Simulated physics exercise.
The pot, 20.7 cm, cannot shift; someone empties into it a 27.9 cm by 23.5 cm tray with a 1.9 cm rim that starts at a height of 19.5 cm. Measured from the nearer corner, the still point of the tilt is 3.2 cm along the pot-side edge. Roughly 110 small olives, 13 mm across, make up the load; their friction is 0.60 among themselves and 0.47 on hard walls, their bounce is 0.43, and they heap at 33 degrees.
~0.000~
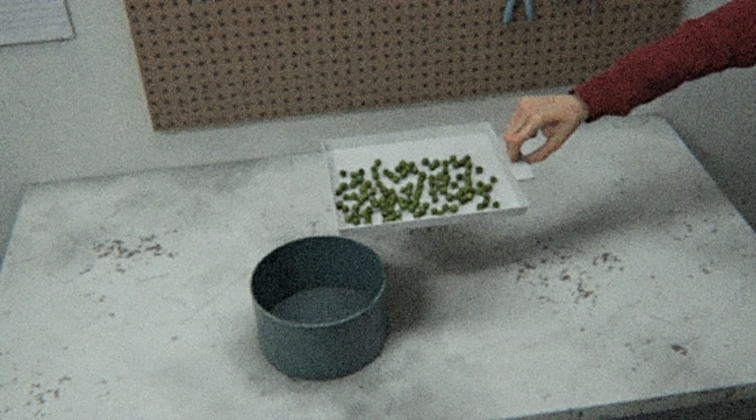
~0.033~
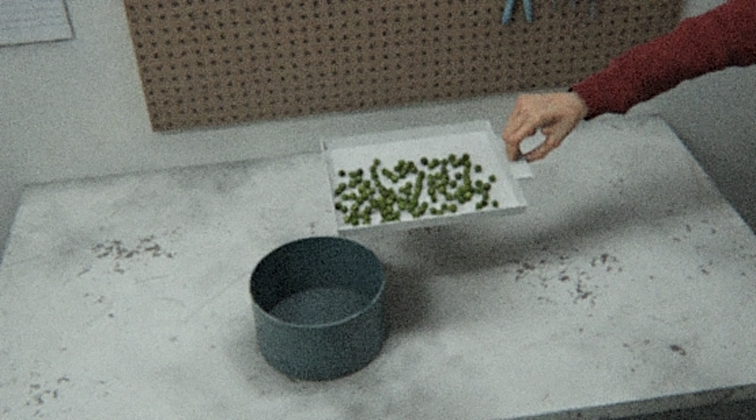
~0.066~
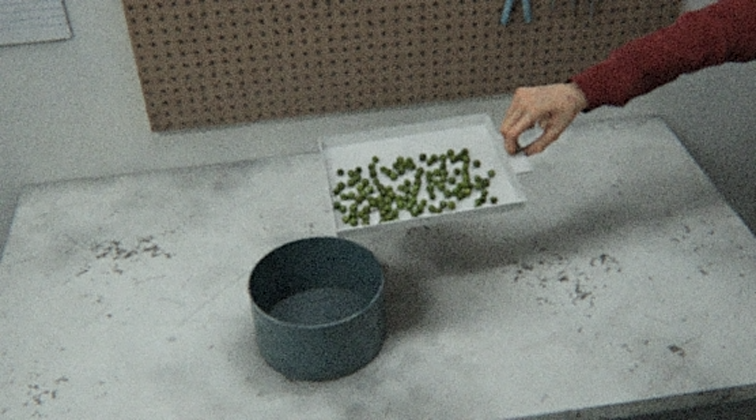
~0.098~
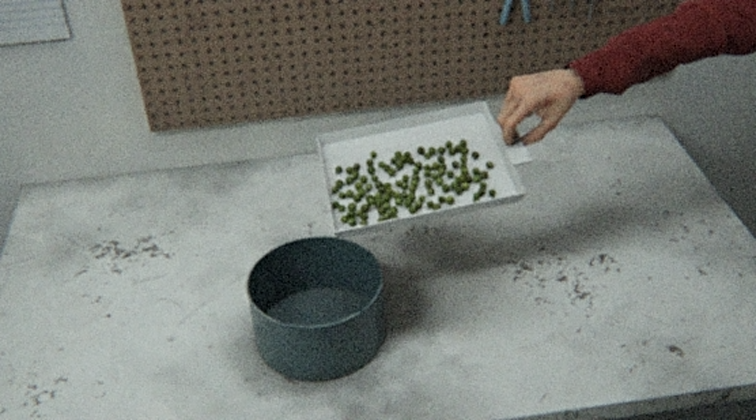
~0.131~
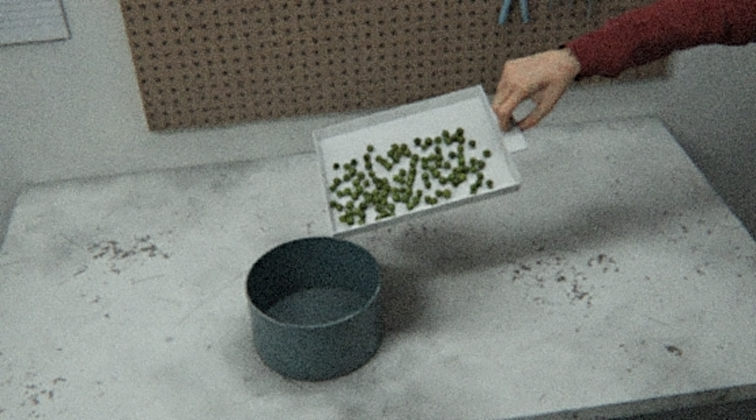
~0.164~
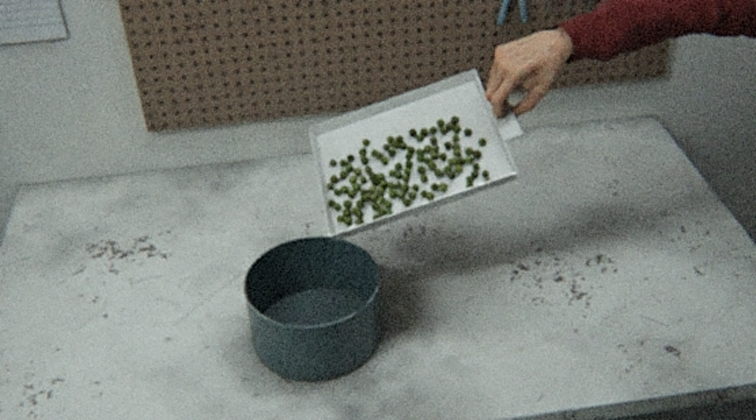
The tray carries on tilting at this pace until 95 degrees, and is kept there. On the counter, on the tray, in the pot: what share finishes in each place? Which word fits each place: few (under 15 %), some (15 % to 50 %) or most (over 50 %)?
Counter gets few; tray gets few; pot gets most.
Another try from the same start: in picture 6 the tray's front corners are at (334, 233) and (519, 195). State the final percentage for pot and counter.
Pot 60; counter 40.
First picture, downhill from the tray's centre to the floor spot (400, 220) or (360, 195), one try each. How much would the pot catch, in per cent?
The share comes to about 60 in a hundred, then about 70 in a hundred.
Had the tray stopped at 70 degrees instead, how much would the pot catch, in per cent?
I'd say close to 70 percent.
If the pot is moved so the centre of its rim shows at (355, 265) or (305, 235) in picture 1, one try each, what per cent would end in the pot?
Roughly 65 and 20 percent.
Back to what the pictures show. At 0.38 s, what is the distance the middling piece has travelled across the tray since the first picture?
It has moved some 3 cm from its start.
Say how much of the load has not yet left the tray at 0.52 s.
About 100%.
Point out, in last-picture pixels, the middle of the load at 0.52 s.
Approximately (332, 199) in the final picture.
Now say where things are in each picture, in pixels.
Tray tilt 0 degrees, front corners at (341, 227) and (525, 204); middle of the pieces at (418, 191); pot at (318, 278), in the first picture.
Tray tilt 1 degrees, front corners at (340, 227) and (524, 203); middle of the pieces at (417, 191), in the second picture.
Tray tilt 3 degrees, front corners at (338, 228) and (523, 199), lowest corner left front; middle of the pieces at (416, 188), in the third picture.
Tray tilt 7 degrees, front corners at (336, 229) and (521, 191), lowest corner left front; middle of the pieces at (414, 184), in the fourth picture.
Tray tilt 13 degrees, front corners at (334, 231) and (518, 181), lowest corner left front; middle of the pieces at (411, 178), in the fifth picture.
Tray tilt 19 degrees, front corners at (332, 233) and (513, 171), lowest corner left front; middle of the pieces at (407, 172); pot at (312, 279). The tray's pace is about 185 degrees a second, in the sixth picture.
After 0.38 s, tilt 59 degrees; the tray holds 100 %, the pot 0 %.
After 0.52 s, tilt 84 degrees; the tray holds 100 %, the pot 0 %.
Then, at 0.79 s, tilt 95 degrees; the tray holds 5 %, the pot 90 %.
At rest (1.5 s), counter 0 %, tray 0 %, pot 100 %.
